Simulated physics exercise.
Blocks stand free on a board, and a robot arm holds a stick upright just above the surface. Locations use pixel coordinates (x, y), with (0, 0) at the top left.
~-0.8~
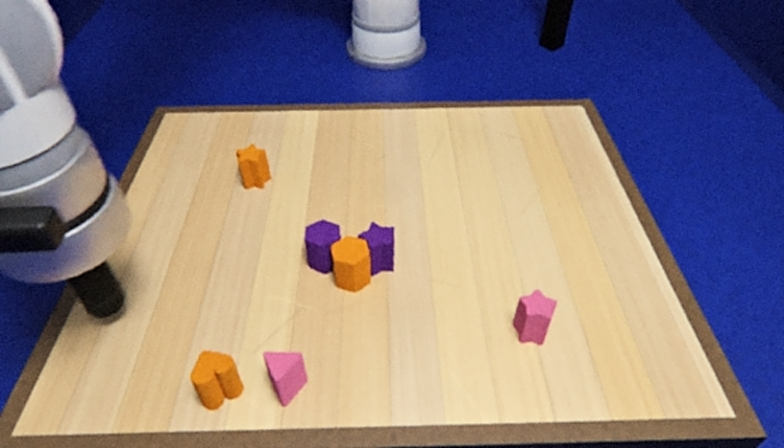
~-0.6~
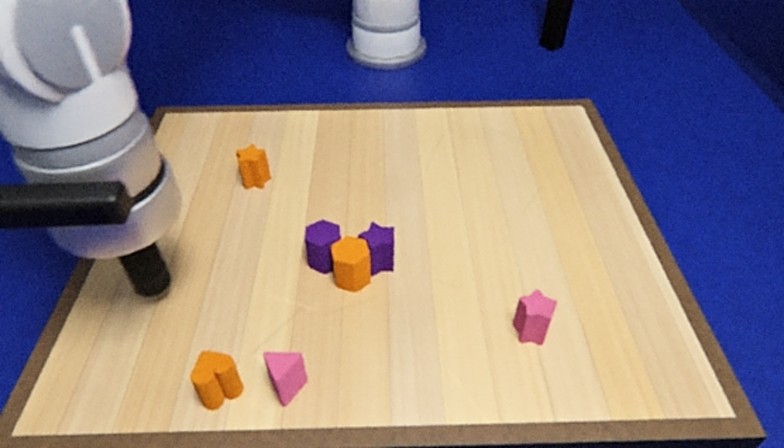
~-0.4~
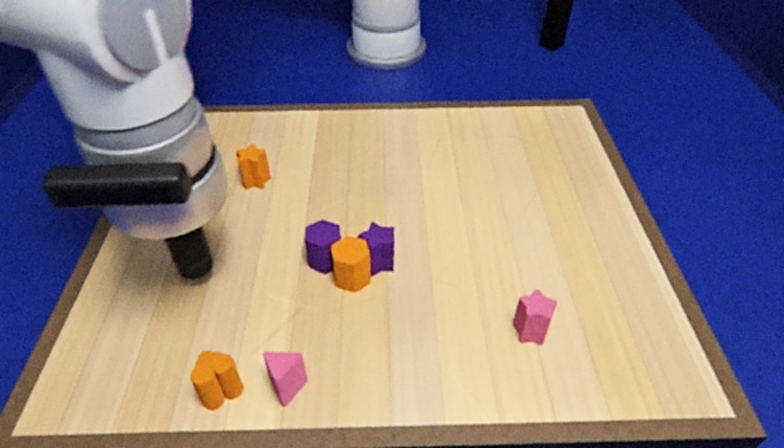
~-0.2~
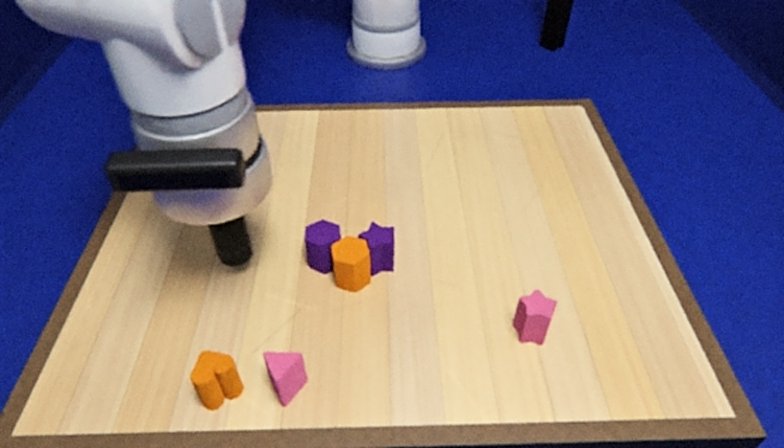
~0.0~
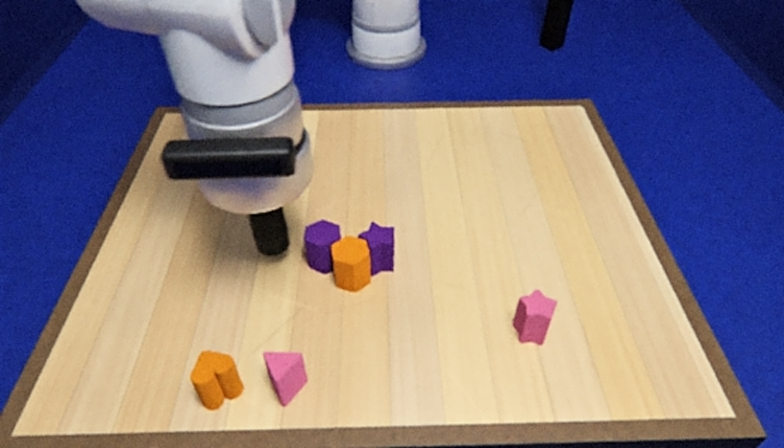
A robot arm moves a black stick rightward across the board toward a purple hexagon block.
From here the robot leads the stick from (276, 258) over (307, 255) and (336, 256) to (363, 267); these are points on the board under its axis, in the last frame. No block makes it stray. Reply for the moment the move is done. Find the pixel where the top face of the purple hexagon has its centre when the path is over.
(394, 245)
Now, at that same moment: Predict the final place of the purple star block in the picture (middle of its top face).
Close to (426, 240).
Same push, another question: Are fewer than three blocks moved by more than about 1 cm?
Going by the path, no.
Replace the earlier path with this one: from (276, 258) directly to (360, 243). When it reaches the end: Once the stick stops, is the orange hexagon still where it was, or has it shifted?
It is no longer where it was.
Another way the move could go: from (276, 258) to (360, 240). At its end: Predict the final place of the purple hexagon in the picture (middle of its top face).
Its top centre lands on (363, 234).
What follows on the original path. Halfway along, stick at (320, 241); purple hexagon at (350, 233), turned 20° clockwise; orange hexagon at (364, 257), turned 30° clockwise; purple star block at (384, 235), turned 20° anticlockwise.
At the end, stick at (362, 254); purple hexagon at (394, 245), turned 15° clockwise; orange hexagon at (386, 274), turned 105° clockwise; purple star block at (426, 240), turned 45° anticlockwise.
